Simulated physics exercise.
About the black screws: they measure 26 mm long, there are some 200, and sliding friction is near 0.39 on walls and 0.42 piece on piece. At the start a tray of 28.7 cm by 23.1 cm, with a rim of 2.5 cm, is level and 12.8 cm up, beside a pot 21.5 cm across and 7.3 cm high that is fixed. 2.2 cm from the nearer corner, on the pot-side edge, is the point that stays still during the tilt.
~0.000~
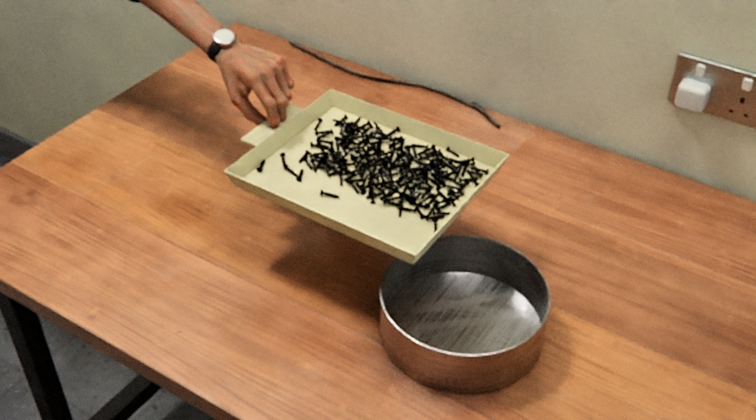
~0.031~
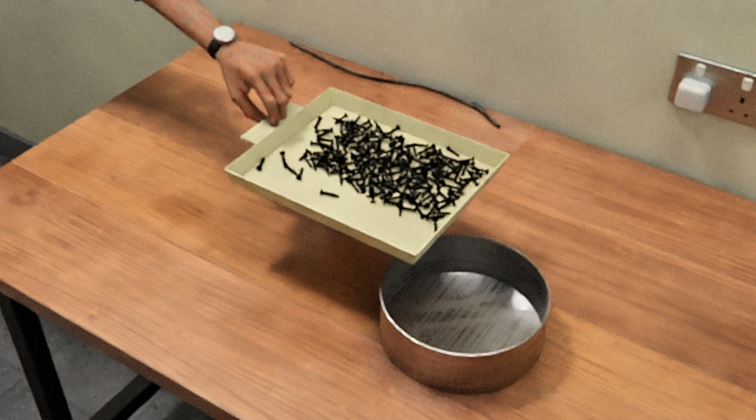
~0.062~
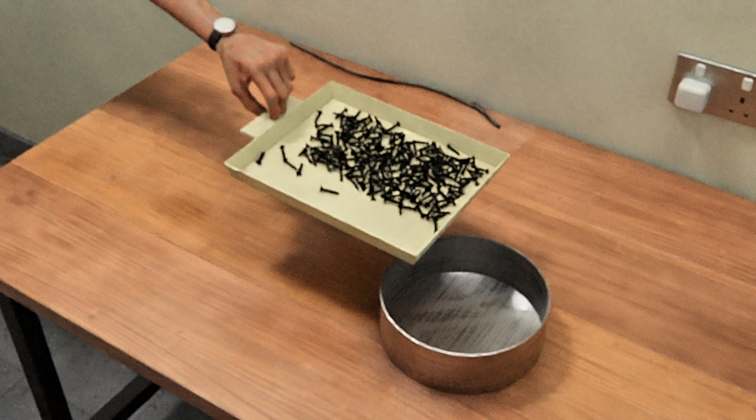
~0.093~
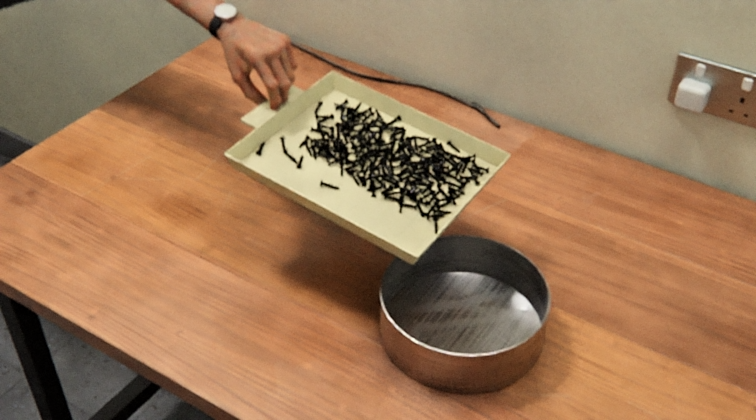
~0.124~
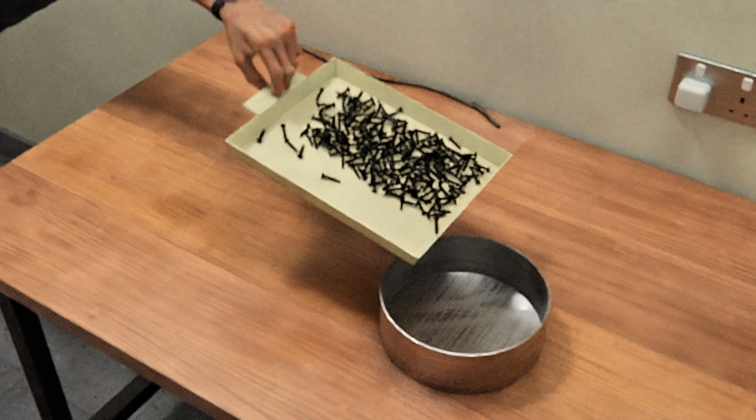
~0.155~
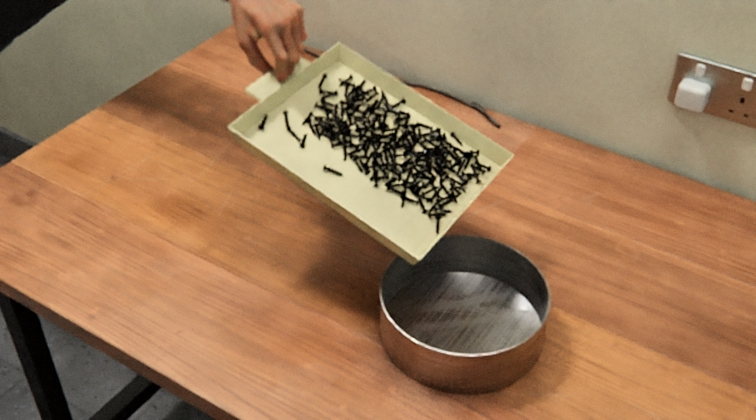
The clip shows a hand gripping the tab of a cream tray of black screws above a wooden table beside a round metal pot, slowly then more quickly raising the tray's left end so it slants down toward the right.
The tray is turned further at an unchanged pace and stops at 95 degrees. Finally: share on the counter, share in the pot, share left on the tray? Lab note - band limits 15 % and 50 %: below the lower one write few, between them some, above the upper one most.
Counter = some; pot = most; tray = few.
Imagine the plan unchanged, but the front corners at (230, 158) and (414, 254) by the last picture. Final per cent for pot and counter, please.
In the pot: 60 per cent; on the counter: 40 per cent.
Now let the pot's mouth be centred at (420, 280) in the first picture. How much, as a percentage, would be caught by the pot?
Close to 30 in a hundred.
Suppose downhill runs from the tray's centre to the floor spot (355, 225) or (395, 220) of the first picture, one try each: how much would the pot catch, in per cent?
Approximately 30 percent, then 90 percent.
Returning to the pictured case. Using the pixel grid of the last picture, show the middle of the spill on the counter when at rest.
The spill's middle ends up near (567, 294).
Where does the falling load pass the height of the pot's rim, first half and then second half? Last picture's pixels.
At about (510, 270), then at (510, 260).
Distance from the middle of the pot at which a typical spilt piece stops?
That comes to near 18 cm.
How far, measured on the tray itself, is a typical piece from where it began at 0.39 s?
By then it sits near 3 cm from where it began.
After 0.39 s, tilt 57 degrees; the tray holds 100 %, the pot 0 %.
After 0.54 s, tilt 82 degrees; the tray holds 90 %, the pot 0 %.
Then, at 0.82 s, tilt 95 degrees; the tray holds 0 %, the pot 65 %.
In the end, at 1.8 s, counter 35 %, pot 65 %, tray 0 %.
